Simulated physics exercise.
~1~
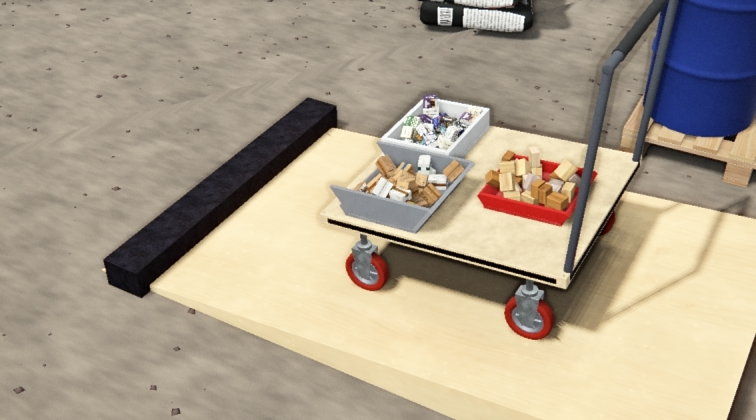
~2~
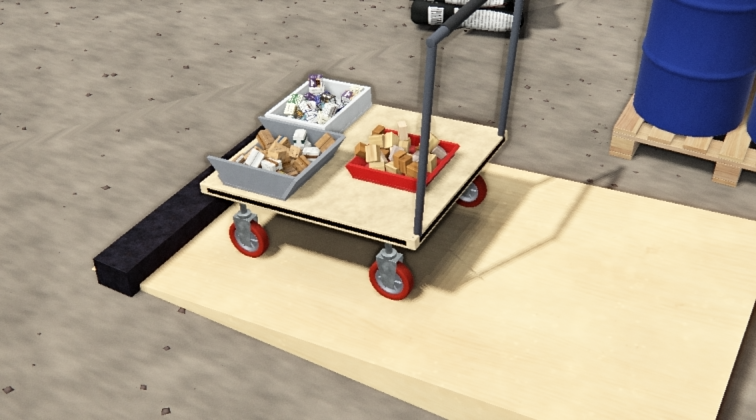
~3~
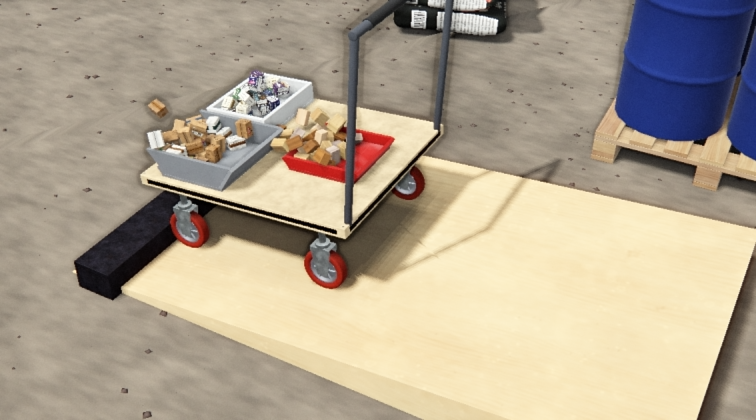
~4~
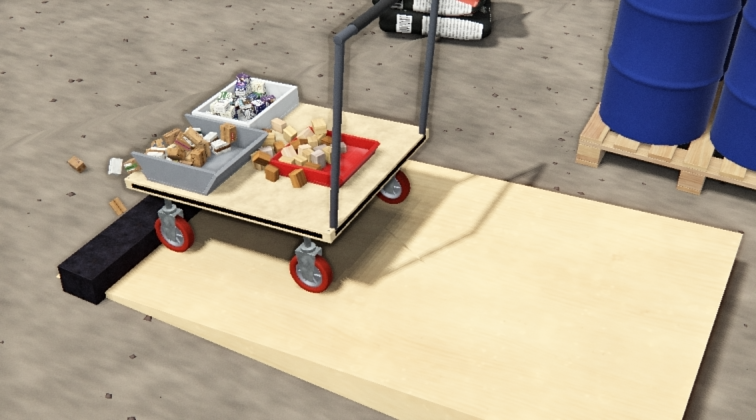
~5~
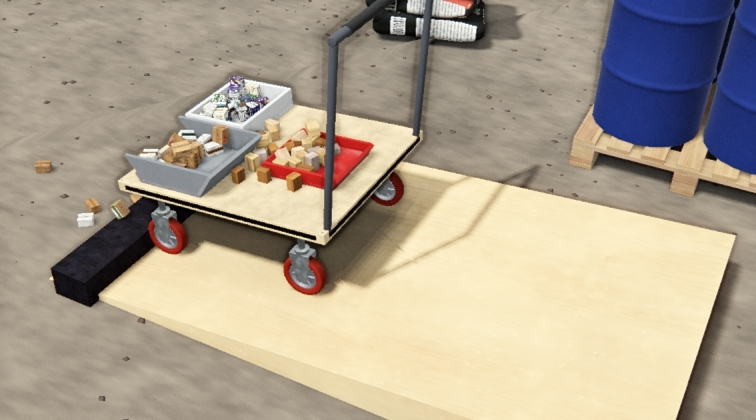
At first, a flatbed trolley carrying a grey, a white and a red container, each filled with small pieces, stands on a pale wooden ramp, short of a black wheel stop. It rolls left down the ramp toward the stop while the pieces stay in their containers. As it reaches the stop and halts, blocks in the grey and red containers surge forward, and one flies off to the left. More spill out, some landing on the ground beyond the stop and others on the deck beside the red container. Finally, the trolley rests upright, with the white container still full.
